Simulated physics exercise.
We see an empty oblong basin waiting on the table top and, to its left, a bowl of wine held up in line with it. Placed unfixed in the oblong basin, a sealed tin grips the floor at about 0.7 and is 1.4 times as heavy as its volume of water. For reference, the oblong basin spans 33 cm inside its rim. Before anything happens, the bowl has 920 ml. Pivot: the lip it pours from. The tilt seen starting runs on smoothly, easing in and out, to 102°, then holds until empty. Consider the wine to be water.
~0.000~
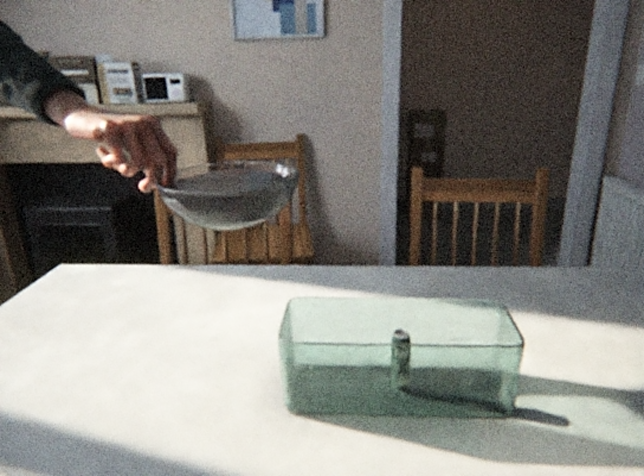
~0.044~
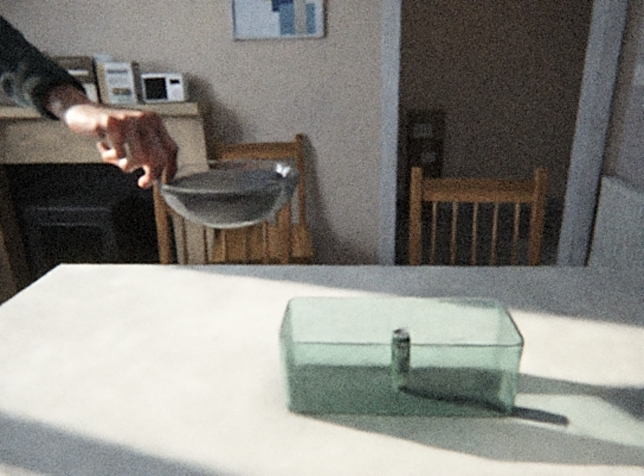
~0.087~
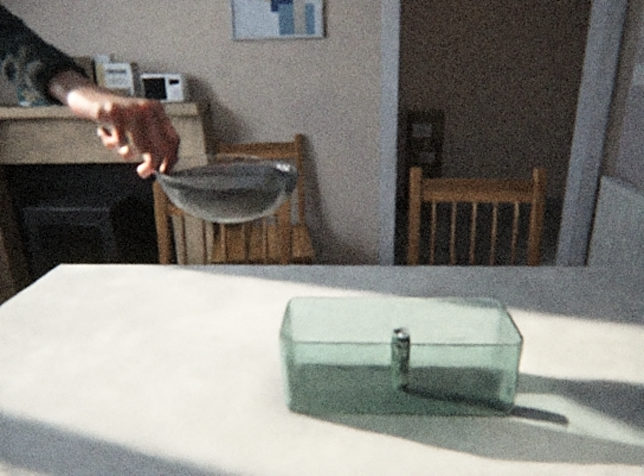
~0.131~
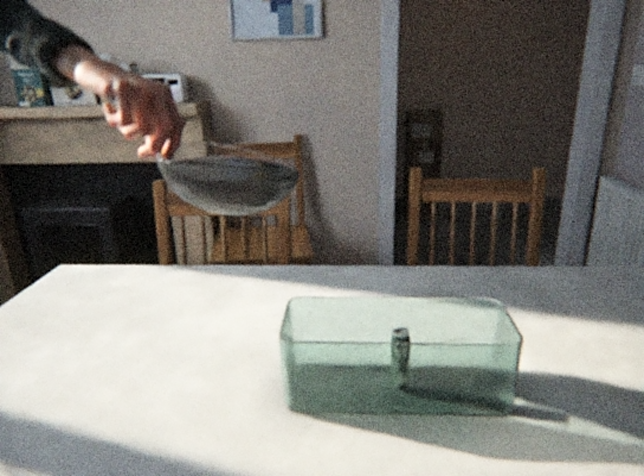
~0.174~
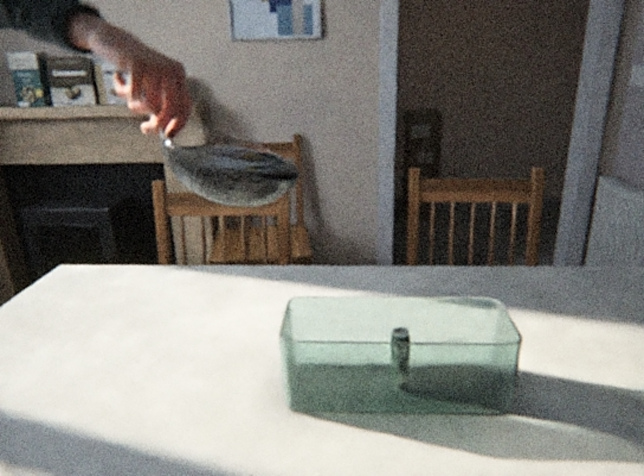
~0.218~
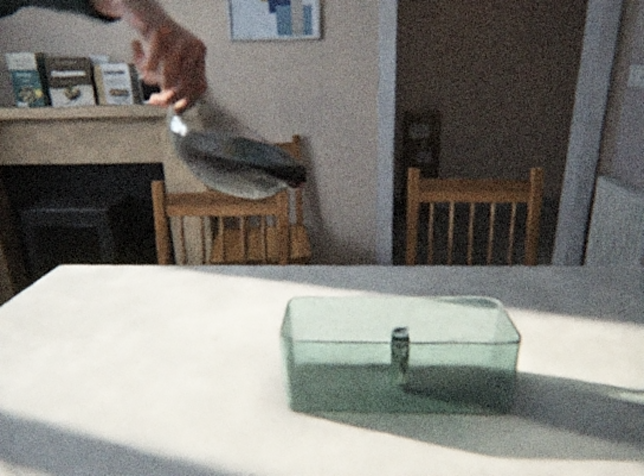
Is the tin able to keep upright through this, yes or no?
Yes, it remains upright.
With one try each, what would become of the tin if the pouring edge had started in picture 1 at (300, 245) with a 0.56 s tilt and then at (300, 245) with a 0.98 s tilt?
First it falls; then it falls.
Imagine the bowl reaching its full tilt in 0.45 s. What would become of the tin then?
It stays steady, then.
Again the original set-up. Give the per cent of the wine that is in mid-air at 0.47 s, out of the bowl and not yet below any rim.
Around 84 in a hundred.
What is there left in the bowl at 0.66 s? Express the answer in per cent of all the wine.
Share remaining: Approx. 0 %.
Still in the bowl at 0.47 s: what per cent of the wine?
Near 10 in a hundred.
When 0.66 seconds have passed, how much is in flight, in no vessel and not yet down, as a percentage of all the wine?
Some 8 per cent.
After 0.47 s the tilt is 96° and 10 per cent is still to pour; the tin stands where it began.
After 0.66 s the tilt is 102° and 0 per cent is still to pour; the tin stands where it began.
After 0.85 s the tilt is 102° and 0 per cent is still to pour; the tin stands where it began.
After 1.06 s the tilt is 102° and 0 per cent is still to pour; the tin stands where it began.
In the end the tin stands where it began.
